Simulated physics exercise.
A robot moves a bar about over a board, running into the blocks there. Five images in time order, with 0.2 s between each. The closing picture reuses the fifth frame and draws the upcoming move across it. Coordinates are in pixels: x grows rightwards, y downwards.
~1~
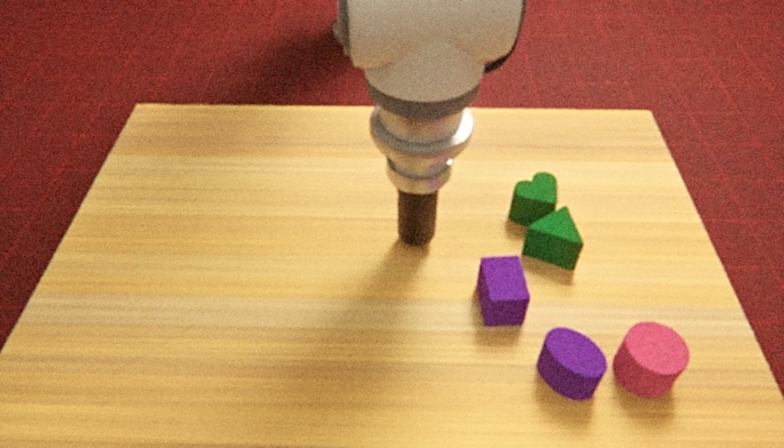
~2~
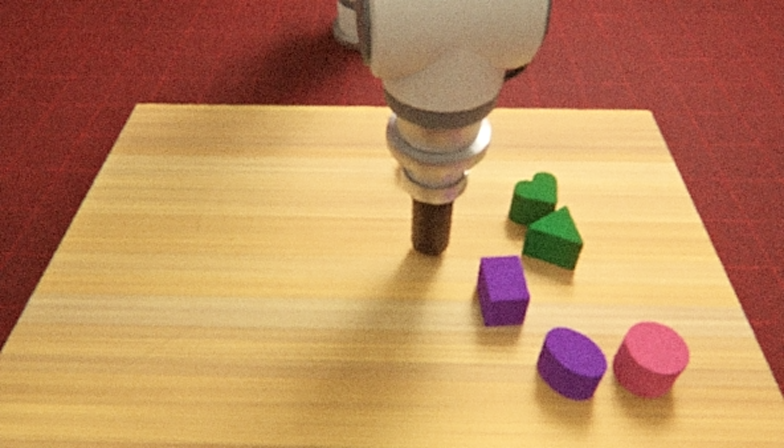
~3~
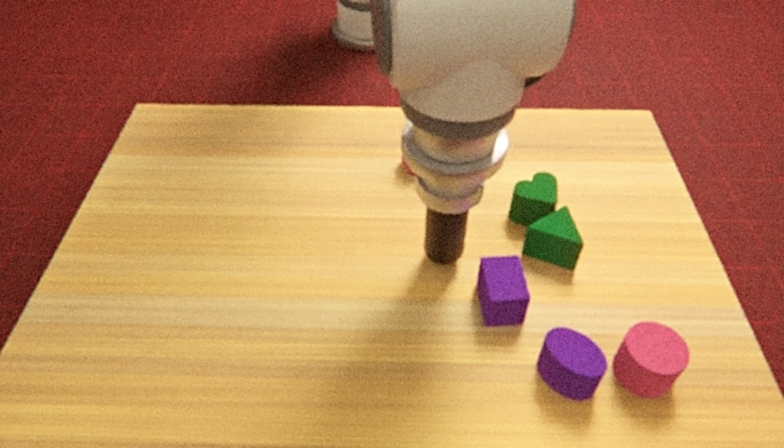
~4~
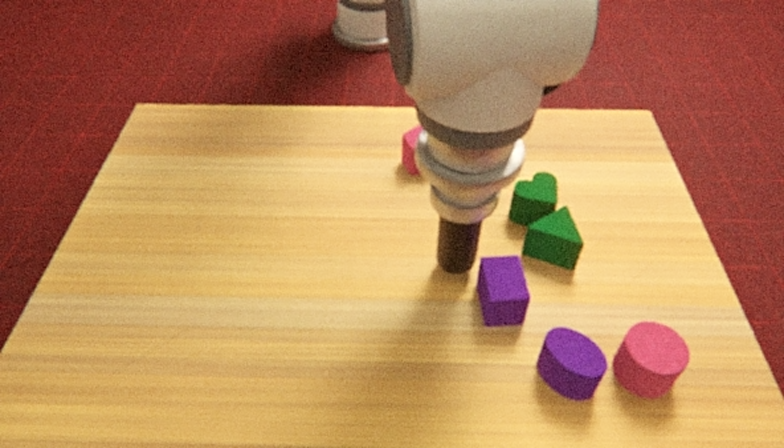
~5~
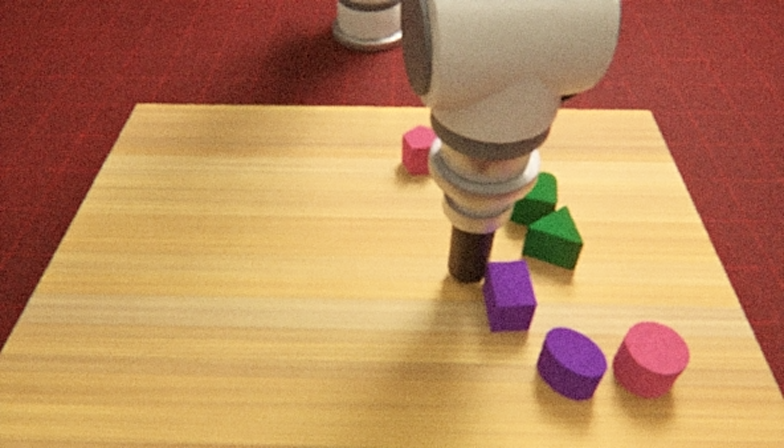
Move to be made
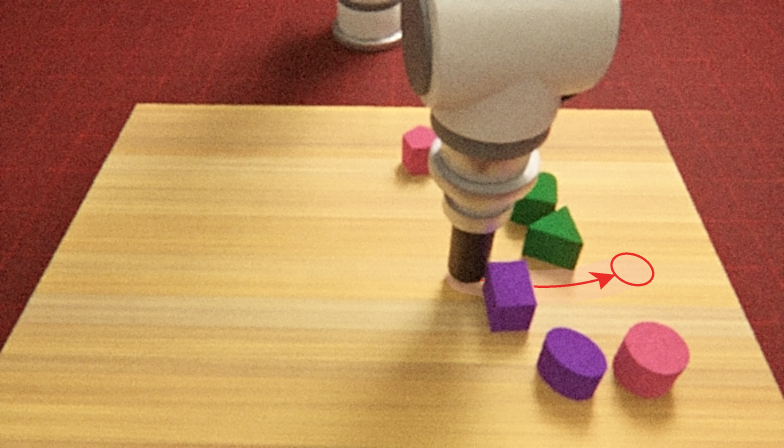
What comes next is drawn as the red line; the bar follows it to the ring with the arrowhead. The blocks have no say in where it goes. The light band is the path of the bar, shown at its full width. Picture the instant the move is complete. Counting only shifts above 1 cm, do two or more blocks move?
No - that is not the case.
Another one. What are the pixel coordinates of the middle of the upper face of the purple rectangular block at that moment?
I'd guess (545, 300).
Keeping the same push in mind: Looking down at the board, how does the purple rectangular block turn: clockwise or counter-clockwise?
Top view: Clockwise.
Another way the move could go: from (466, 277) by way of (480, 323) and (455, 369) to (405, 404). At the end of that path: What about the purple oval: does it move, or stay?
Moved off its spot.
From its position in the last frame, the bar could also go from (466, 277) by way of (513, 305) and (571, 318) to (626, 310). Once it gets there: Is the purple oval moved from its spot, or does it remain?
That block is shifted.
The line goes from (466, 277) through (525, 286) and (582, 283) to (632, 269).
What follows on the original path. One third of the way, bar (529, 278); purple rectangular block (541, 299), turned 65° clockwise.
Two thirds of the way, bar (587, 275); purple rectangular block (545, 300), turned 75° clockwise.
At the end, bar (636, 261); purple rectangular block (545, 300), turned 75° clockwise; green triangle unmoved.
